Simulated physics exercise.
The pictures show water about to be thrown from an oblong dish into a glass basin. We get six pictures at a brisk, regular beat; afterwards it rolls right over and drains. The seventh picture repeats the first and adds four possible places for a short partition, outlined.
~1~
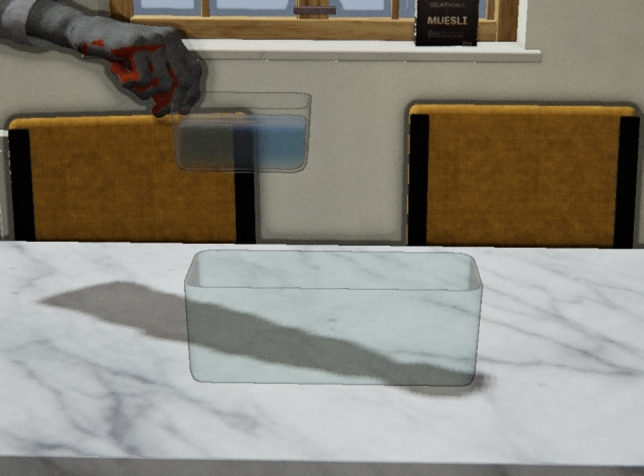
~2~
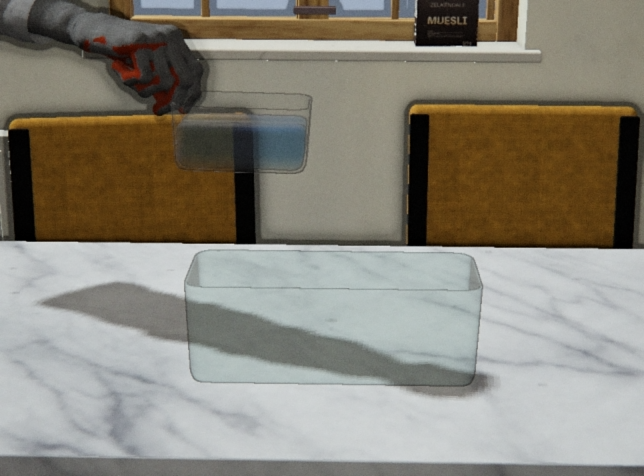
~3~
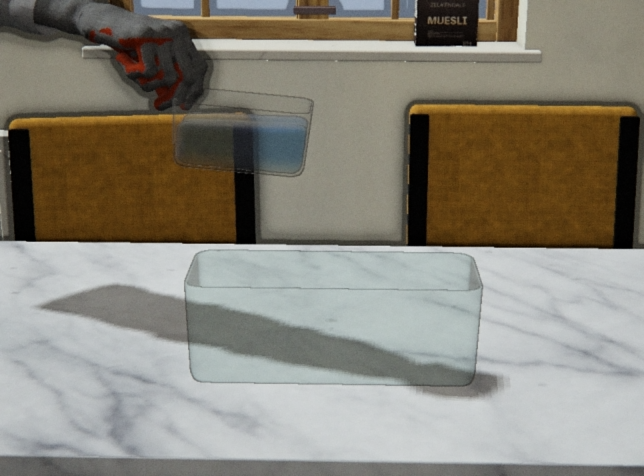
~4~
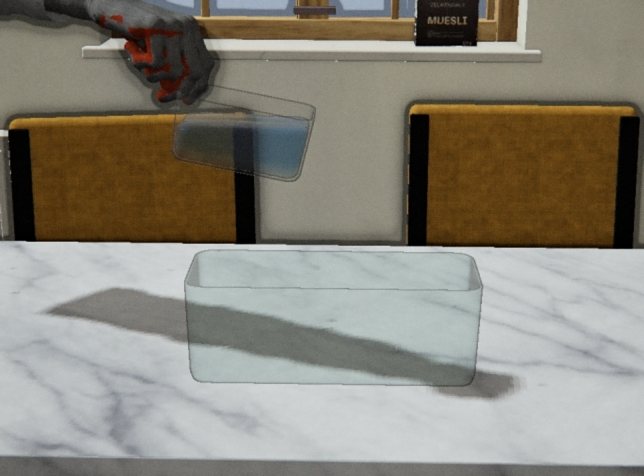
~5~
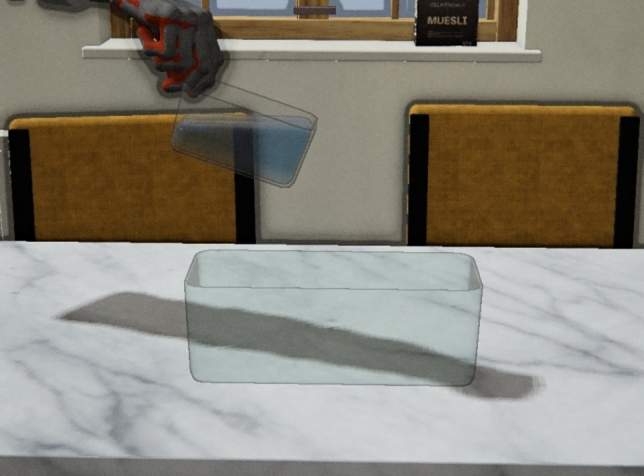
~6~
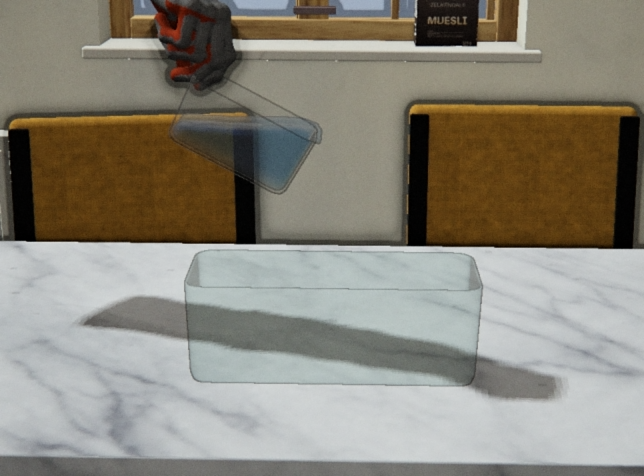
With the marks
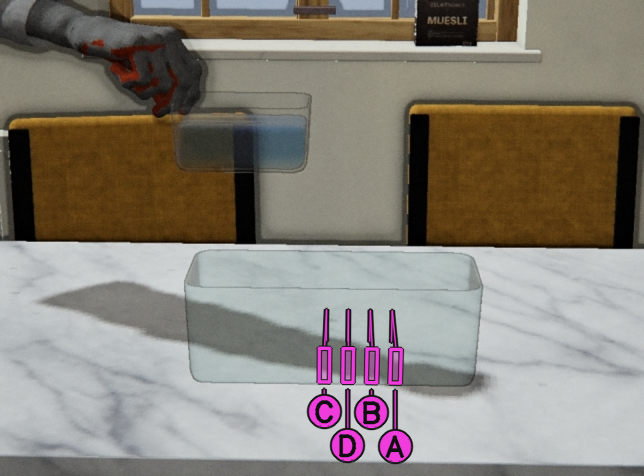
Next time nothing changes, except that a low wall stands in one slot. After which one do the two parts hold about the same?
I would pick place B.
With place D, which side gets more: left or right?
More ends on the right.
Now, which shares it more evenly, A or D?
That is place D.
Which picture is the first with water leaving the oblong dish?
In picture 6.
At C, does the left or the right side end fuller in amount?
The right side.
In magenta, A at (395, 390); B at (371, 390); C at (324, 389); D at (347, 389).
With A, about 87 % ends left of the wall and 12 % right of it.
With B, about 46 % ends left of the wall and 53 % right of it.
With C, about 17 % ends left of the wall and 82 % right of it.
With D, about 32 % ends left of the wall and 66 % right of it.
